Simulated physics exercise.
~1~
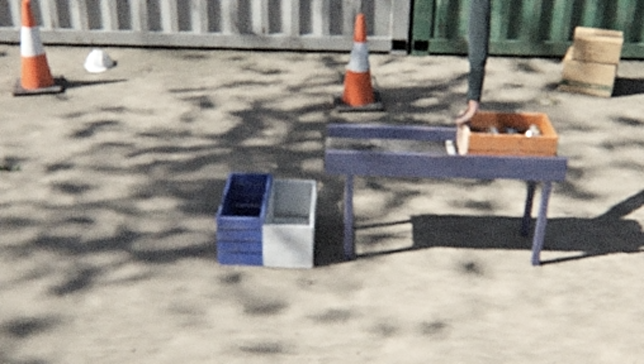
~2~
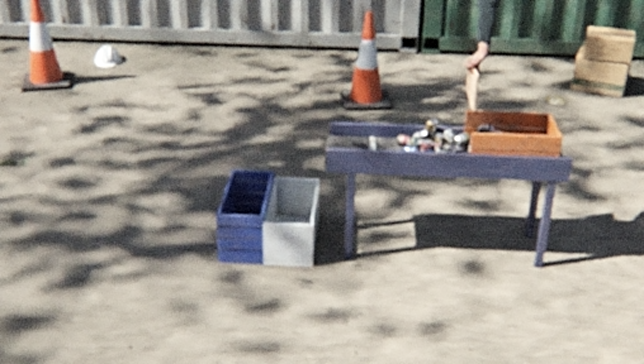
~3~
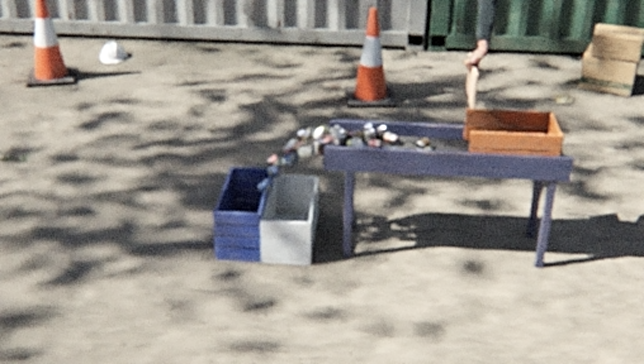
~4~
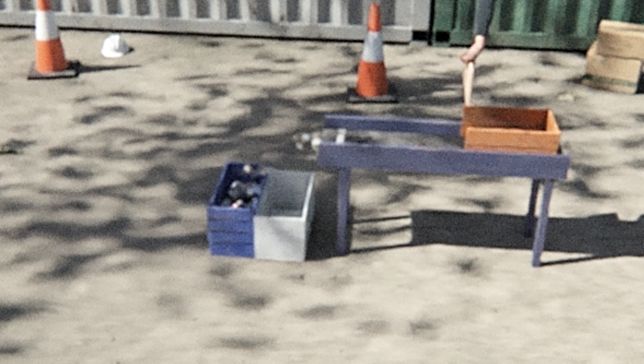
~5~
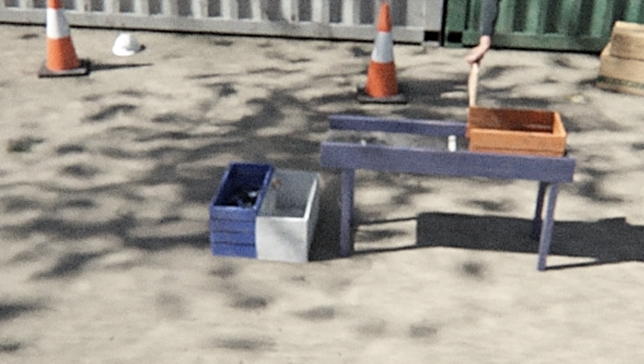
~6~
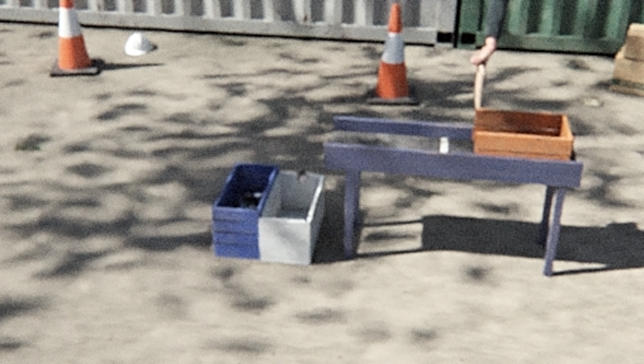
In a sunny yard, mini cans slide left along a belt and drop into the blue bin.
